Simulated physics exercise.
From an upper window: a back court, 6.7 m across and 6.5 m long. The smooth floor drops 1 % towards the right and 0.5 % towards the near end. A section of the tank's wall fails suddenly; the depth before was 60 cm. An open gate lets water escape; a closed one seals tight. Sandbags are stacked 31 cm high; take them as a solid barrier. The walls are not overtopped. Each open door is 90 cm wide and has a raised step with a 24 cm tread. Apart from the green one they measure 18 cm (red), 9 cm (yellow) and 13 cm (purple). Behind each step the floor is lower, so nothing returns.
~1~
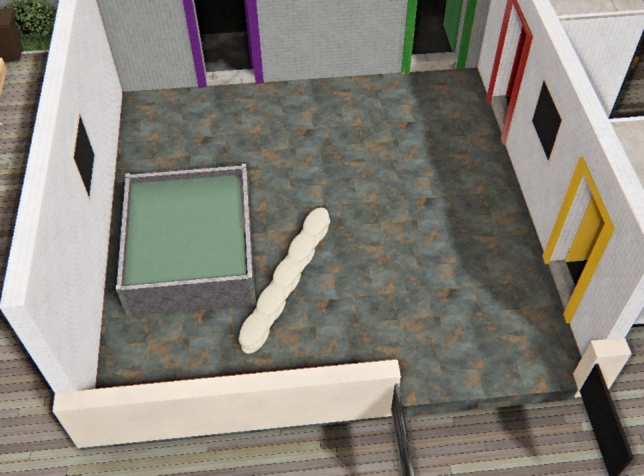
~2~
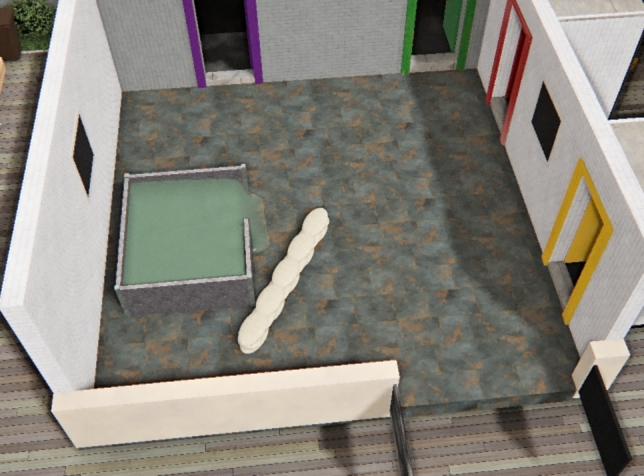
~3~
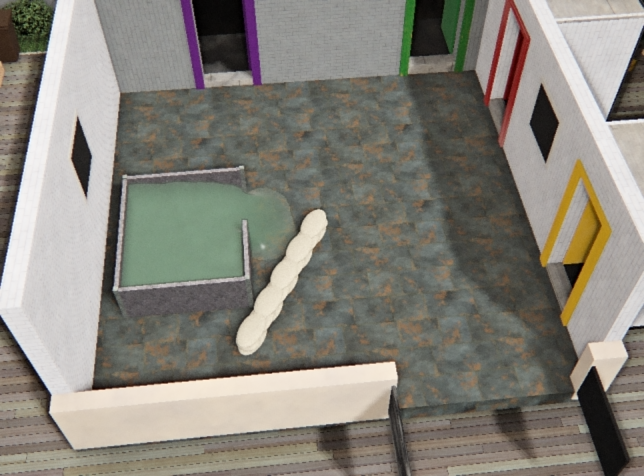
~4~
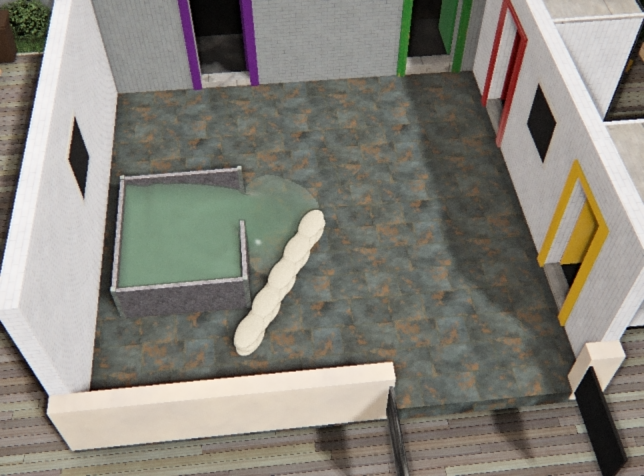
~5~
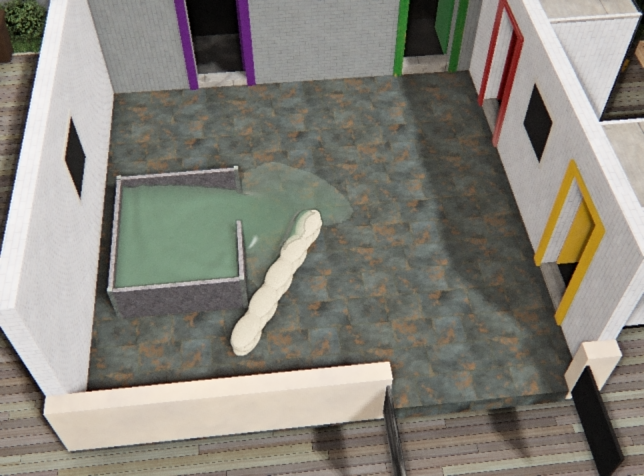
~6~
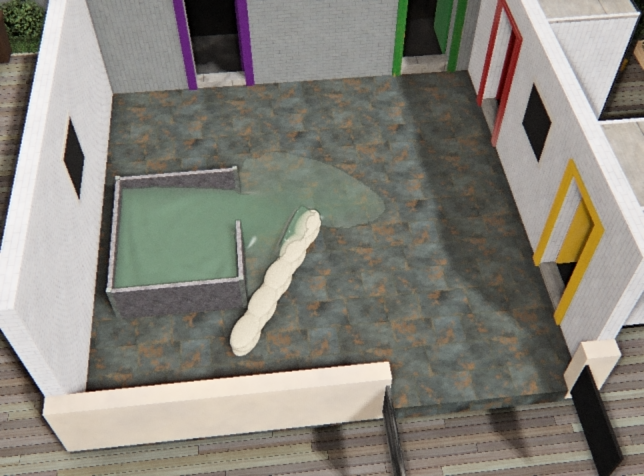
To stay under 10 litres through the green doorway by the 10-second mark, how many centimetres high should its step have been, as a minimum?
Some 18 cm above the ground.
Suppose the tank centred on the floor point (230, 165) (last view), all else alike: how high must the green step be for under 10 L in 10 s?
Then roughly 20 cm.
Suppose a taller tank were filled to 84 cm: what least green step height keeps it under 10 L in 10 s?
About 27 cm.
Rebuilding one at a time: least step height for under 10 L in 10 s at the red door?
About 16 cm at red.
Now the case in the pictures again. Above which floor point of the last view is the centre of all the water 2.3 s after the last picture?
At about (302, 199).
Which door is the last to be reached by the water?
Last comes the purple one.
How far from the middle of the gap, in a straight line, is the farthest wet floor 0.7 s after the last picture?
About 4.4 m.
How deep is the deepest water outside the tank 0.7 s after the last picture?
Up to some 42 cm.
Then, 0.7 s after the last picture water covers 20 % of the floor, deepest (42 cm) near (296, 232); it has not reached the green door.
Then, 2.3 s after the last picture water covers 40 % of the floor, deepest (34 cm) near (471, 82); 19 cm at the green door, 0 litres in over its 22 cm step.
Then, 9.3 s after the last picture water covers 85 % of the floor, deepest (12 cm) near (572, 362); 8 cm at the green door, 3 litres in over its 22 cm step.
At the green door as built, the water peaked near 22 cm, 3.1 s after the last picture.
With a step of 16 cm, 15 litres would have come in within the 10 s; with 22 cm, 3 litres. So under 10 litres takes about 18 cm.
